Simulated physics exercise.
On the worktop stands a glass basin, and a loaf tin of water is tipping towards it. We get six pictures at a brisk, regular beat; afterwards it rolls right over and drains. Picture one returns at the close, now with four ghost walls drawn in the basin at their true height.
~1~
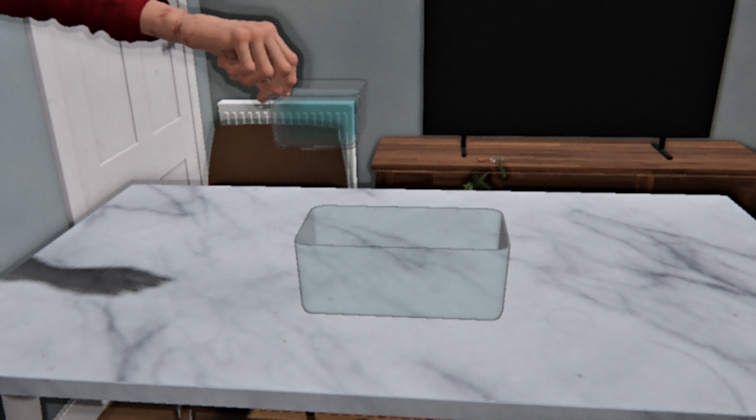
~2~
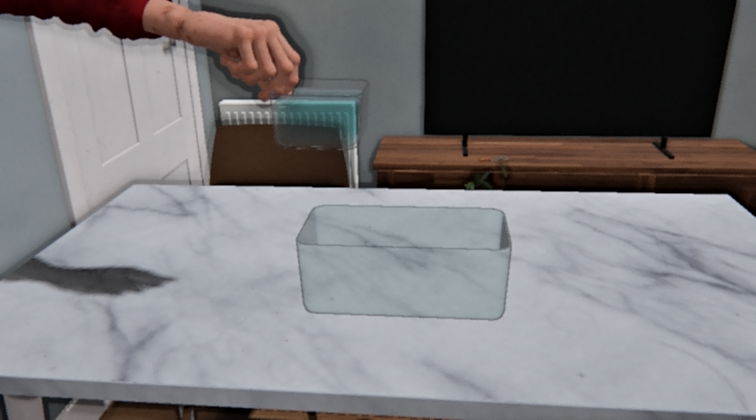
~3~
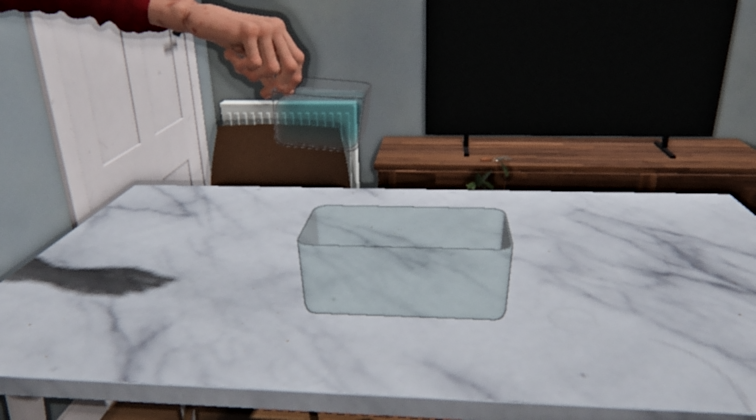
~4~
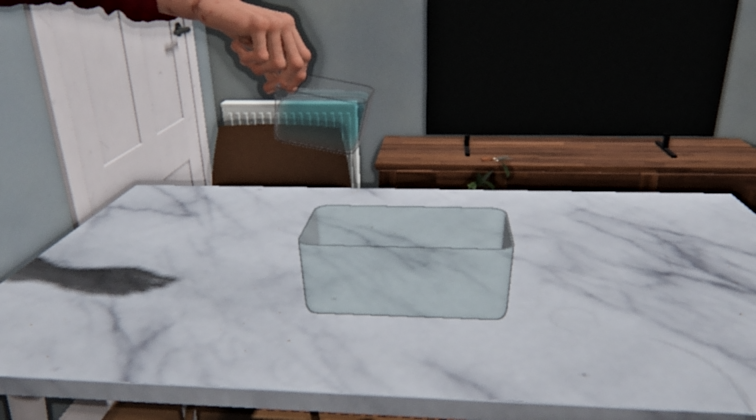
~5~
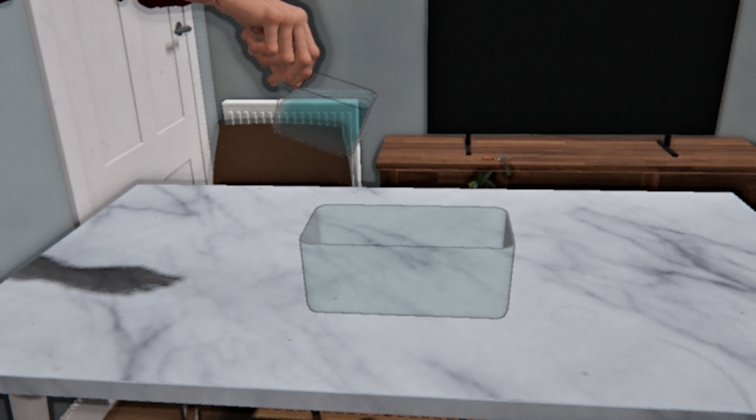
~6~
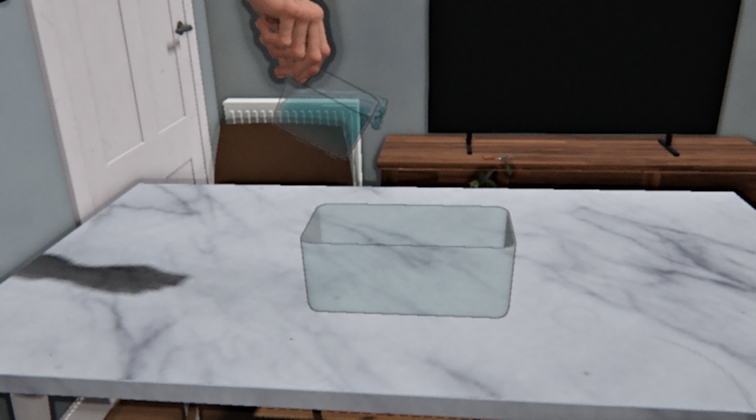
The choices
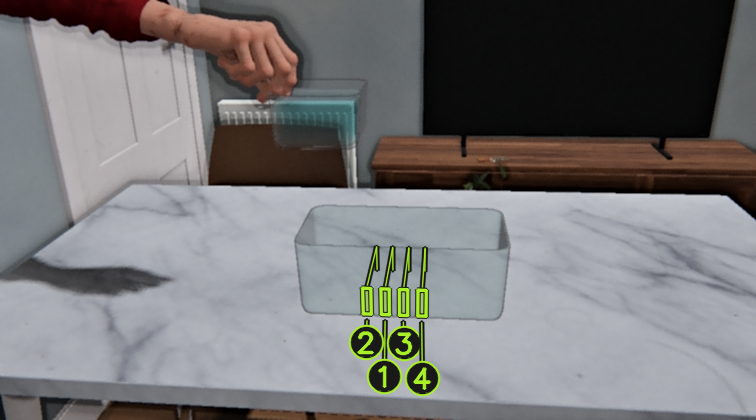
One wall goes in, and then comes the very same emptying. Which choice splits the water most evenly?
Use place 4.
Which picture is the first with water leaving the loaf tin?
Picture 5.
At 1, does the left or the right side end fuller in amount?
More ends on the right.
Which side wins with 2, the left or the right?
The right one.
In lime, 1 at (385, 320); 2 at (366, 320); 3 at (403, 321); 4 at (421, 322).
With 1, about 13 % ends left of the wall and 85 % right of it.
With 2, about 5 % ends left of the wall and 93 % right of it.
With 3, about 30 % ends left of the wall and 68 % right of it.
With 4, about 44 % ends left of the wall and 55 % right of it.
